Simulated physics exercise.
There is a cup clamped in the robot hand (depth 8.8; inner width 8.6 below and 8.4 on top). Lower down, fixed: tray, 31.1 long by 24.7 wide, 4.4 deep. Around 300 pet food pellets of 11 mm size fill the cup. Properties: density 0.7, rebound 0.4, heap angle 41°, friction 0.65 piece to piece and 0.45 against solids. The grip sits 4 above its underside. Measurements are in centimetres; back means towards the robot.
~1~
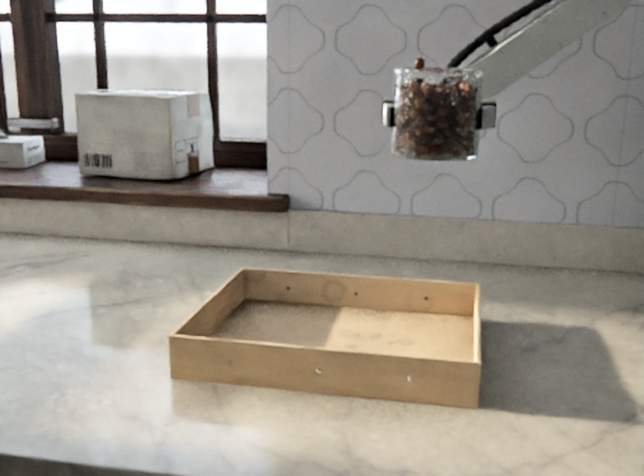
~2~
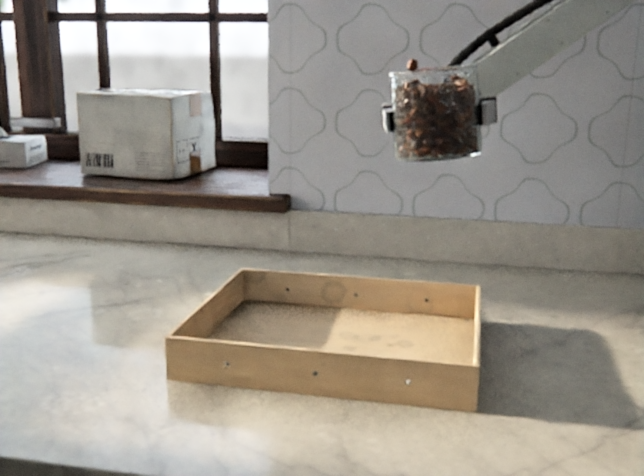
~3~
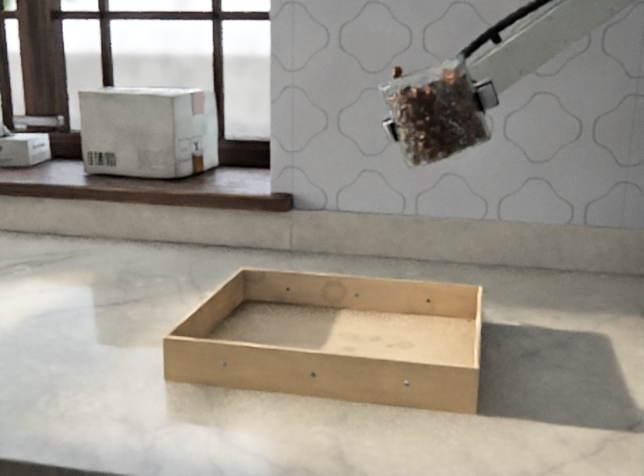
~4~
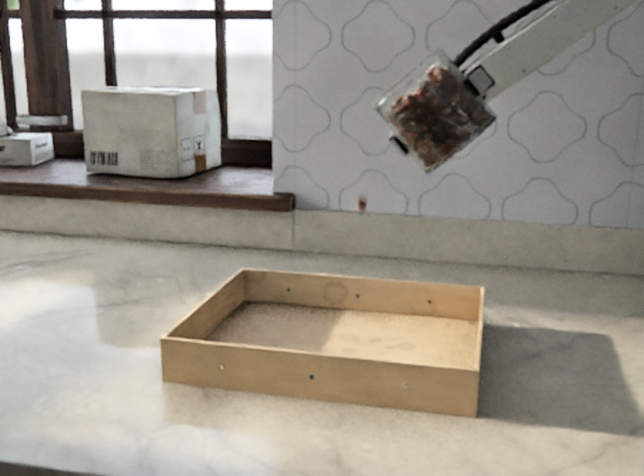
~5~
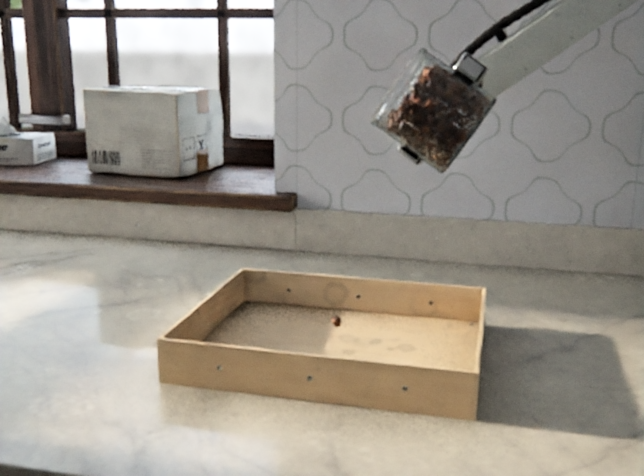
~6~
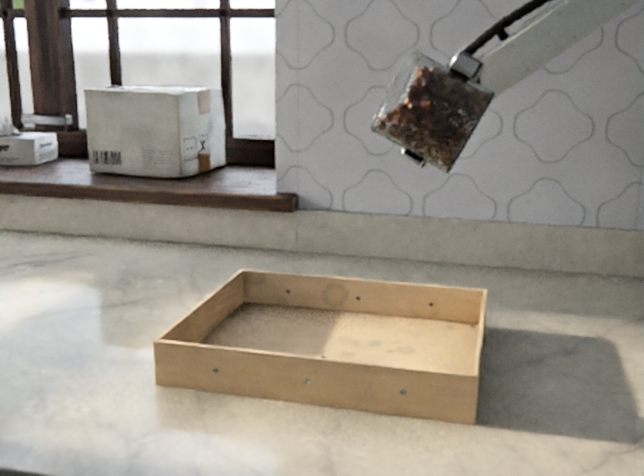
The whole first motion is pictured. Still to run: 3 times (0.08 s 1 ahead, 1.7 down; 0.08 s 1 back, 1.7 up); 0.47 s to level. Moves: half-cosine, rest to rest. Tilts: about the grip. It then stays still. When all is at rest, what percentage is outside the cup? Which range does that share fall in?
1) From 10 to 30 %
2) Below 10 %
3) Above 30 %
The answer is 2.
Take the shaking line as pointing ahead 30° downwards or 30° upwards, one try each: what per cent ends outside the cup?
You'd get some 10 per cent with the first setting and some 30 per cent with the second.
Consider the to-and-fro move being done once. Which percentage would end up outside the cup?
Near 0 per cent.
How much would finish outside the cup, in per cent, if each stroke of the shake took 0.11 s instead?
I'd expect some 0 per cent.
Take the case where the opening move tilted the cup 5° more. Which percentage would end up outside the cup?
Expected: Around 5 %.
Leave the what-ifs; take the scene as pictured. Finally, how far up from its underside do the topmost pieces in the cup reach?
Around 9.0 cm above the underside.
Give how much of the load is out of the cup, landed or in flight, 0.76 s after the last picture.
I'd put it at some 0 percent.
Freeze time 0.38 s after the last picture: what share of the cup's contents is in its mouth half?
About 45 percent.
Then, 0.38 s on, tilted 63° forward, highest piece 29 above the table; 301 in the cup, 2 in the tray, 2 in flight or on a rim.
Then, 0.76 s on, tilted 22° forward, highest piece 31 above the table; 299 in the cup, 6 in the tray.
Then, 1.15 s on, level, highest piece 32 above the table; 299 in the cup, 6 in the tray.
Then, 2.20 s on, level, highest piece 32 above the table; 299 in the cup, 6 in the tray.
In the end, 299 in the cup, 6 in the tray. That is 2 % outside the cup.
